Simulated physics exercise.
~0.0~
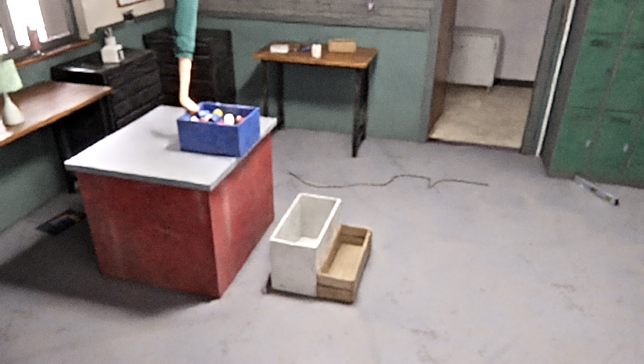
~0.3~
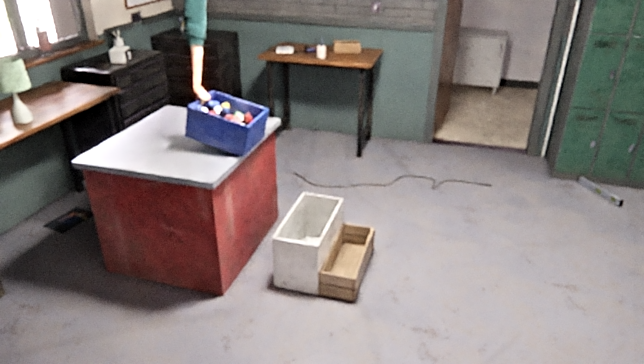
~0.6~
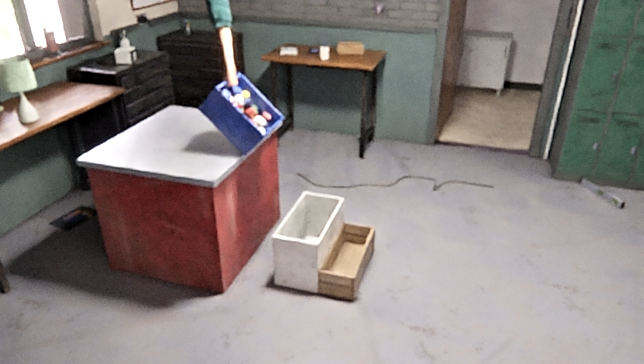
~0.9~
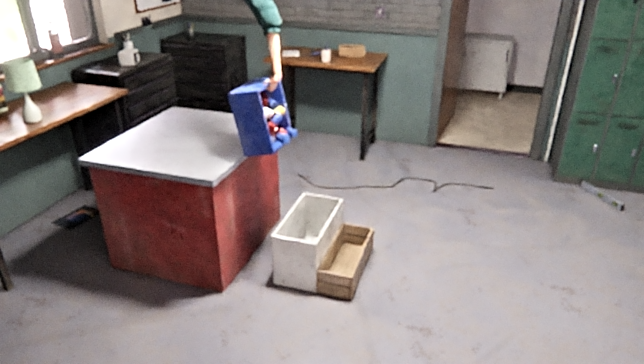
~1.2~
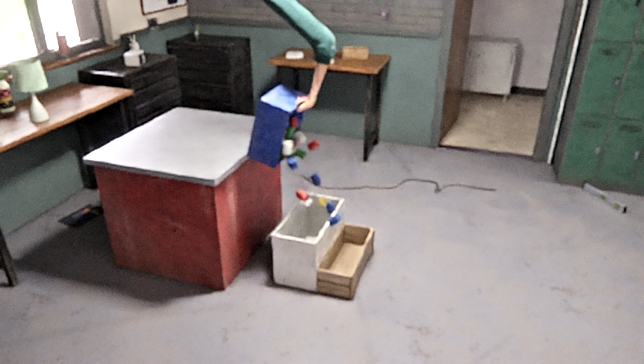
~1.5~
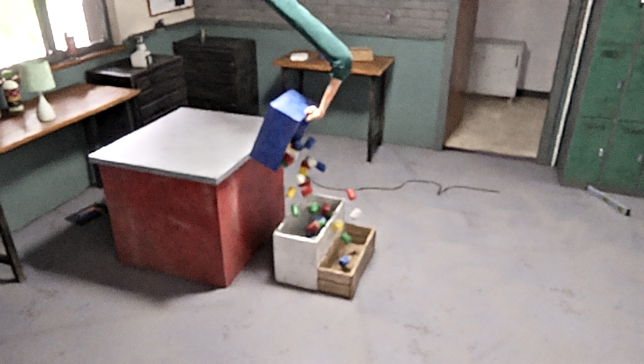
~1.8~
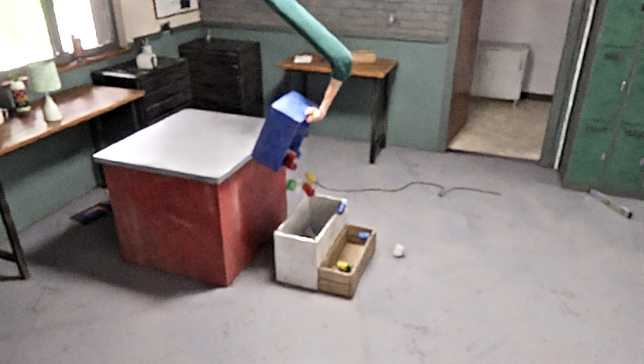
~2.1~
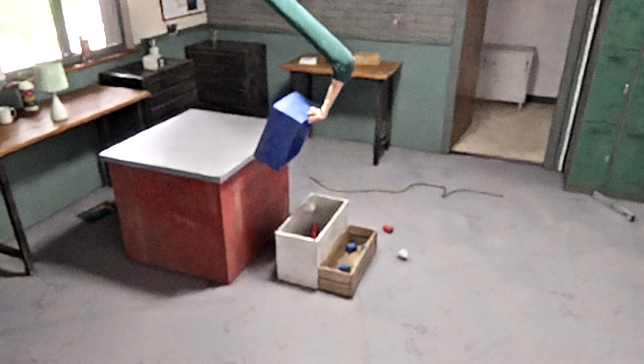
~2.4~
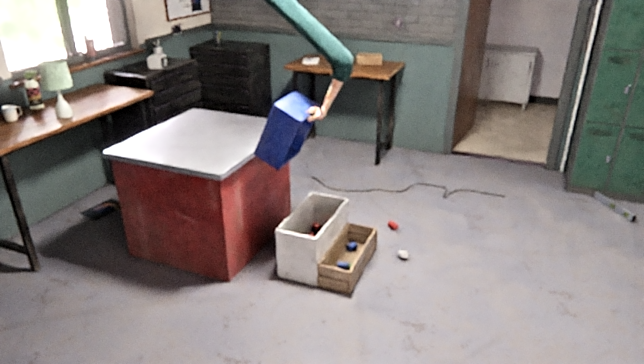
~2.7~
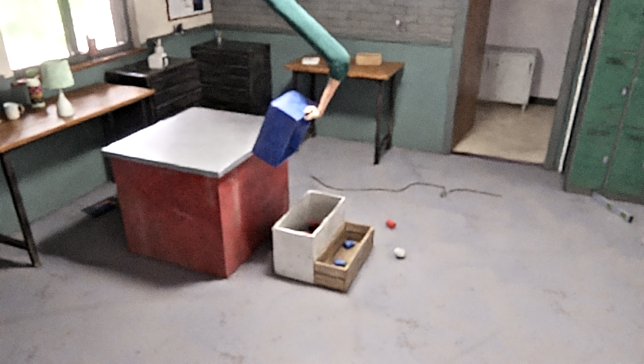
In the video, a green-sleeved arm tips a blue tote of small colorful pieces over the edge of a red bench, spilling them mostly into a white tub, with some landing in the adjoining wooden tub and two resting on the floor beyond as the tote stays tilted.
